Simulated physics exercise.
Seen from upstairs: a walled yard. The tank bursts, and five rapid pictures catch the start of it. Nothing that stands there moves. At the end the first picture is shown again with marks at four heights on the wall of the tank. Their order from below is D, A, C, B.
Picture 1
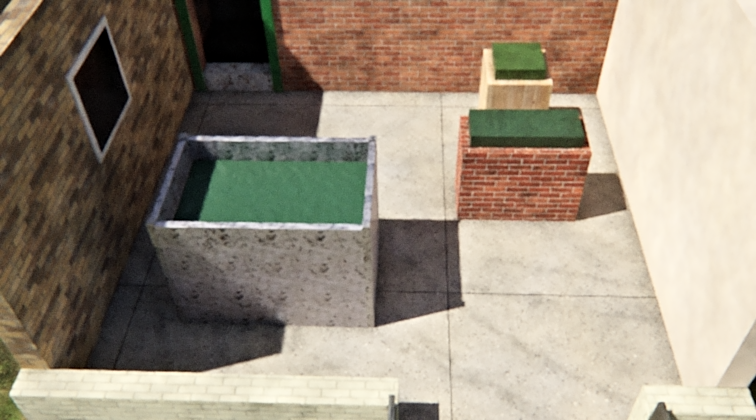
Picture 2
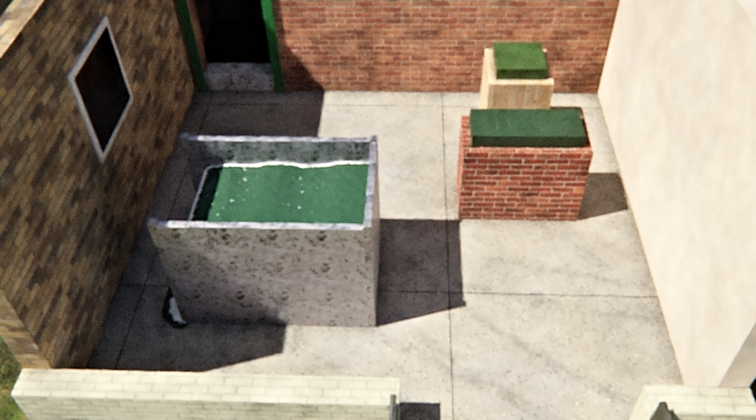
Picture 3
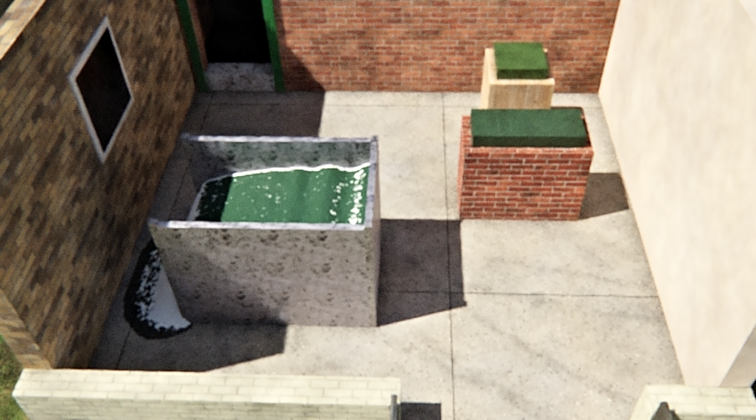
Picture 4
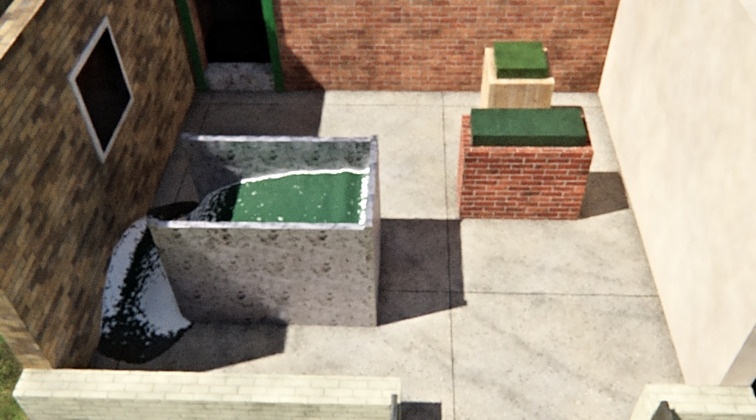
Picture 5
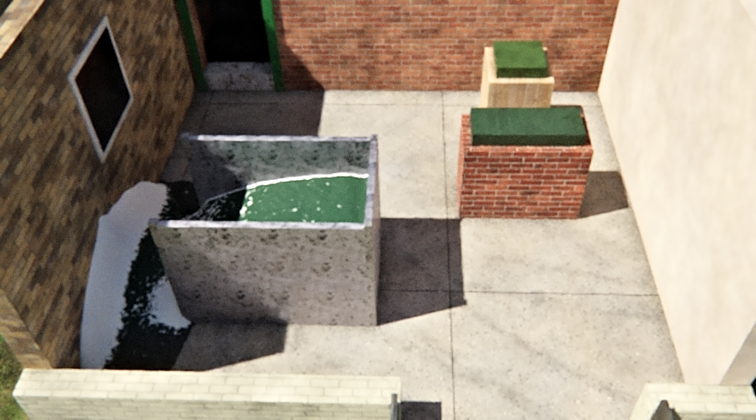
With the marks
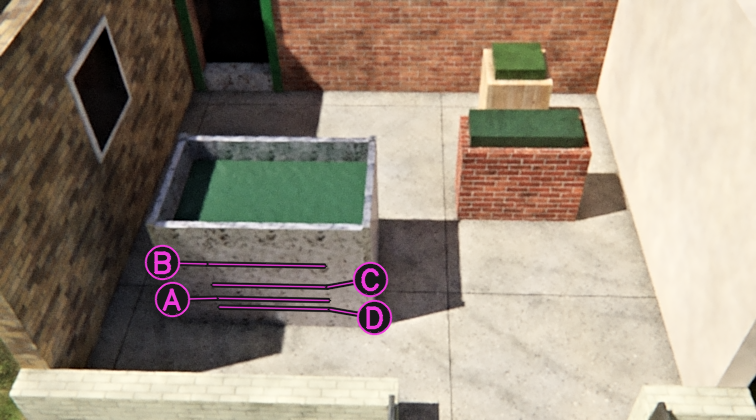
To begin with, green water lies still in a grey tank in a walled yard, near a brick block topped with green. Then the water churns with white flecks and pours out at the tank's left side, and a foamy sheet spreads over the paving beside the left wall as the level inside drops.
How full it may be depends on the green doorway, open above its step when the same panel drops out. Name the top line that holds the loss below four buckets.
B is the one.
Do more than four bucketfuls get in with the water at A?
No, not at all.
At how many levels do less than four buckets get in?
All of them.
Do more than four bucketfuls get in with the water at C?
No.
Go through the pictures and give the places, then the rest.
Water in the tank at rest, its middle at (272, 199); foot of the green doorway at (240, 91); open gate at (521, 378), in the first picture.
Front seen at (182, 323), 1 % of the ground wet, in the second picture.
Front seen at (135, 317), 4 % of the ground wet, in the third picture.
Front seen at (155, 213), 7 % of the ground wet, in the fourth picture.
Front seen at (158, 184), 9 % of the ground wet, in the fifth picture.
On the marked copy, A at (272, 299); B at (265, 265); C at (269, 285); D at (274, 308); from the bottom up D, A, C, B.
With A, nothing gets over.
With B, a bucket or two gets in.
With C, nothing gets over.
With D, nothing gets over.
